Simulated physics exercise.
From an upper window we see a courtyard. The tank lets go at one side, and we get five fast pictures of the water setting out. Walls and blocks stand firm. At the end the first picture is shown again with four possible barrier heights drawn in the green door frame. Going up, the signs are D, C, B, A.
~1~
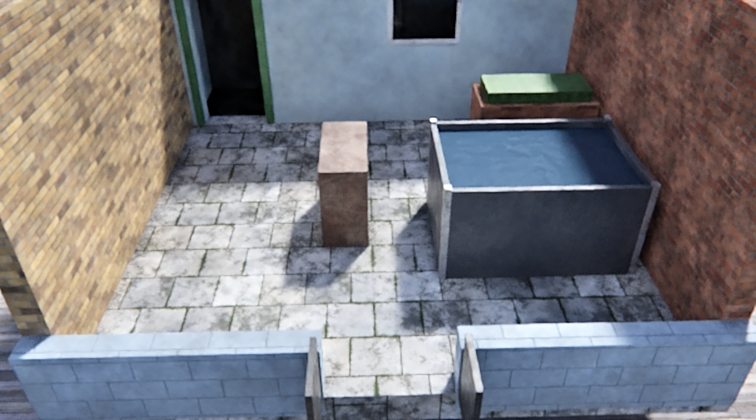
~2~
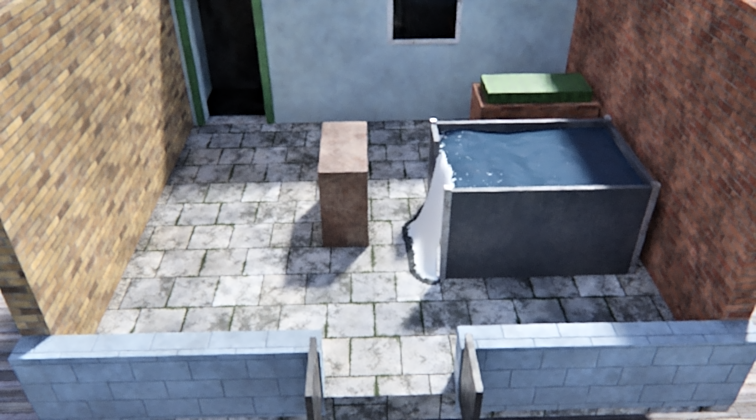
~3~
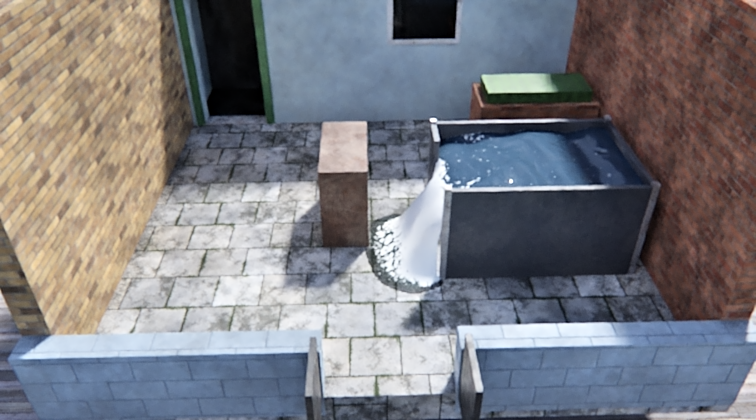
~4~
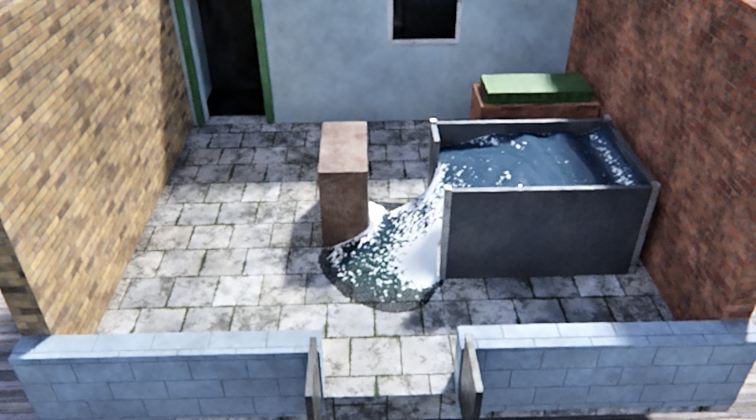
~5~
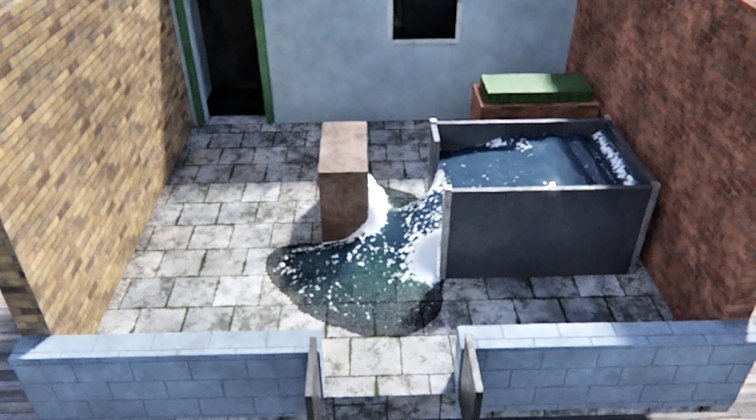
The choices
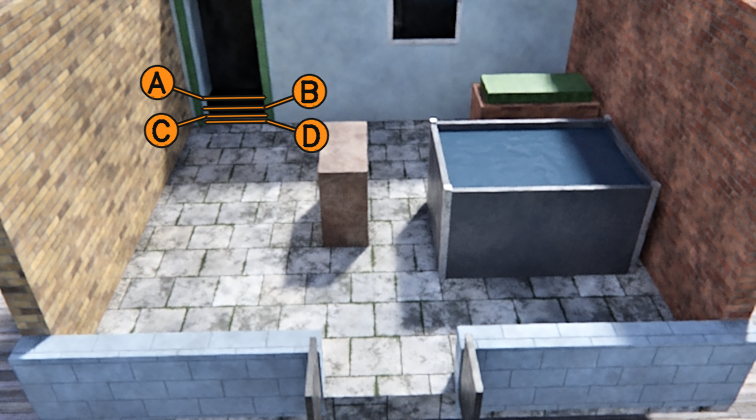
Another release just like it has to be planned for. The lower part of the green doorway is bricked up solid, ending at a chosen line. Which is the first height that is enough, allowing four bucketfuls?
B is the one.
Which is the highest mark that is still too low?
C it is.
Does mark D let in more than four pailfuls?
Yes, that goes wrong.
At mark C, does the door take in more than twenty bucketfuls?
No, it does not.
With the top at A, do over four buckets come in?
No, that is safe.
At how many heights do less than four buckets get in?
Two.
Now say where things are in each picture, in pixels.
Water in the tank at rest, its middle at (534, 158); foot of the green doorway at (237, 124); open gate at (390, 323), in the first picture.
Front seen at (427, 276), 1 % of the ground wet, in the second picture.
Front seen at (392, 277), 4 % of the ground wet, in the third picture.
Front seen at (328, 264), 6 % of the ground wet, in the fourth picture.
Front seen at (276, 269), 11 % of the ground wet, in the fifth picture.
On the marked copy, A at (233, 98); B at (234, 108); C at (235, 115); D at (236, 121); from the bottom up D, C, B, A.
If A is chosen, nothing gets over.
If B is chosen, a splash gets over, under a bucket.
If C is chosen, about 9 bucketfuls get in.
If D is chosen, dozens of bucketfuls pour in.
